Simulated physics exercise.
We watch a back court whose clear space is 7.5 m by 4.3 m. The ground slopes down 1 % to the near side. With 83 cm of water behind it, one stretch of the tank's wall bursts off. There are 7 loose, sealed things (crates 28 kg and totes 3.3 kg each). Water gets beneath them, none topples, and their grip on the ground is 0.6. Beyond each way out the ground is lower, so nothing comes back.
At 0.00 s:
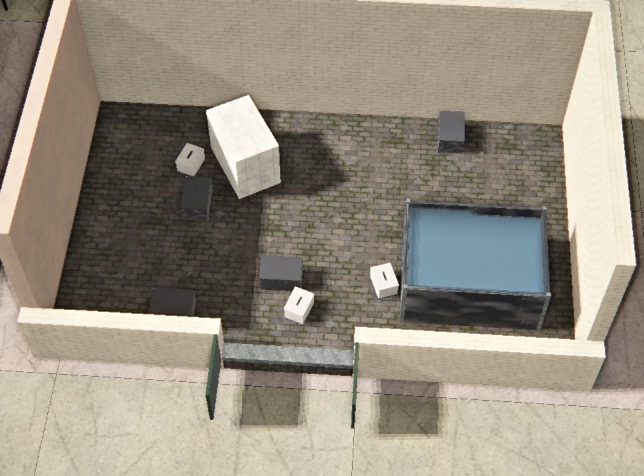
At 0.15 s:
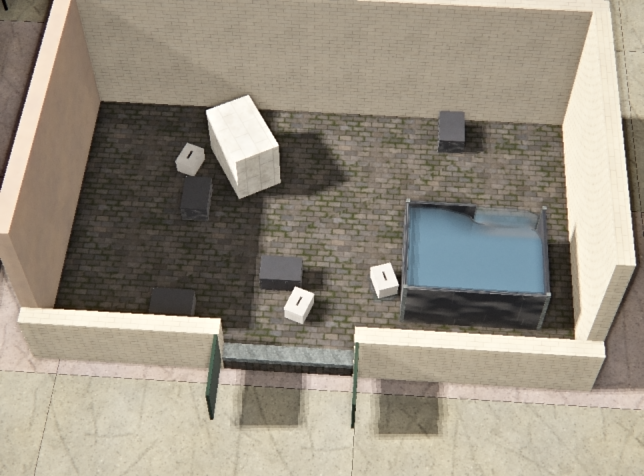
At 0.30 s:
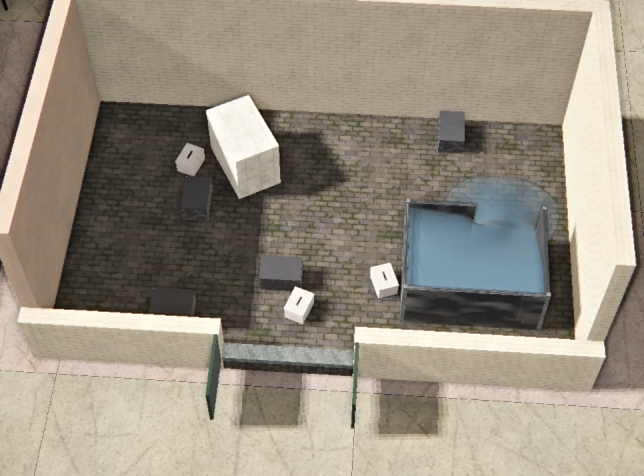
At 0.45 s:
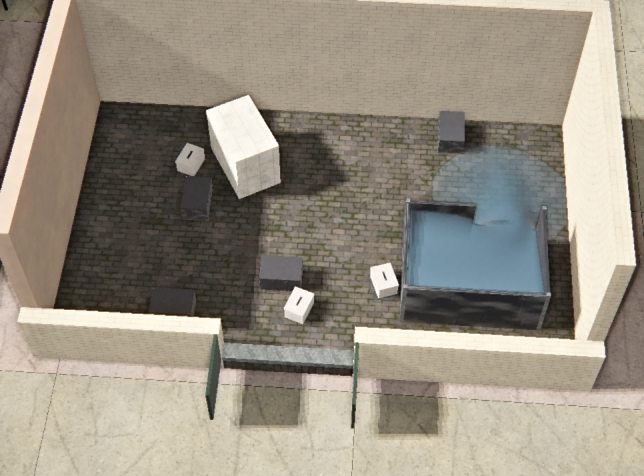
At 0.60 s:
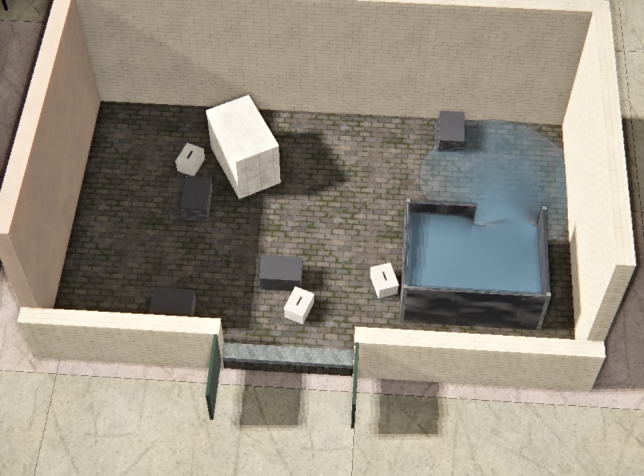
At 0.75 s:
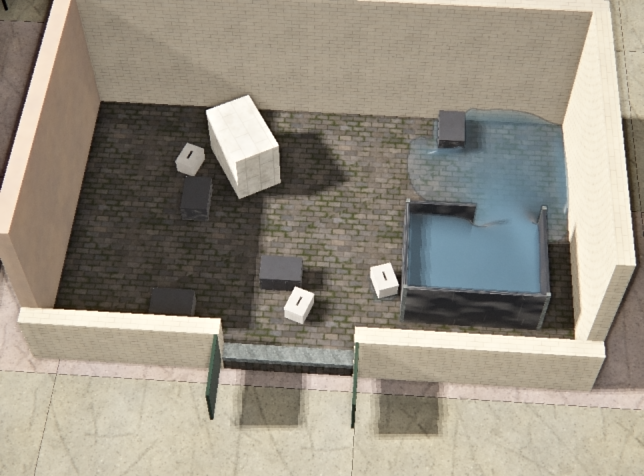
A walled brick yard held a tank of blue water, and part of its back wall gave way, letting water spread over the far right corner and around a dark crate, while nothing else moved.
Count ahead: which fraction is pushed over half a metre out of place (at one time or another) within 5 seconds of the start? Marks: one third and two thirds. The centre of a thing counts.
Share: Under a third.
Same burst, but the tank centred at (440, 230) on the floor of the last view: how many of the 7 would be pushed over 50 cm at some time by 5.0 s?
Then 2.
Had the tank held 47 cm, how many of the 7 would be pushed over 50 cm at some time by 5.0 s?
In that case 1 of them.
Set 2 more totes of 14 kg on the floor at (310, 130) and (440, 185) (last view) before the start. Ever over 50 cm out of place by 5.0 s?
In that order: Over, more.
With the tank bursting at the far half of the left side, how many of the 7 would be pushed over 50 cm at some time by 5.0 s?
In that case 6 of them.
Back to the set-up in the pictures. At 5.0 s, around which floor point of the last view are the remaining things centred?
Around (253, 256).
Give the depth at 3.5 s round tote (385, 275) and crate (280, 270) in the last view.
Roughly 1 and 4 cm.
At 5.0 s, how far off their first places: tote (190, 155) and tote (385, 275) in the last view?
In that order: 0 cm, 0 cm.
After 1.1 s 0 of 7 are over 50 cm from their spots; 0 afloat.
After 2.2 s 1 of 7 are over 50 cm from their spots; 0 afloat.
After 3.5 s 1 of 7 are over 50 cm from their spots; 0 afloat.
After 5.0 s 1 of 7 are over 50 cm from their spots, and 1 have been at some point; 0 afloat.
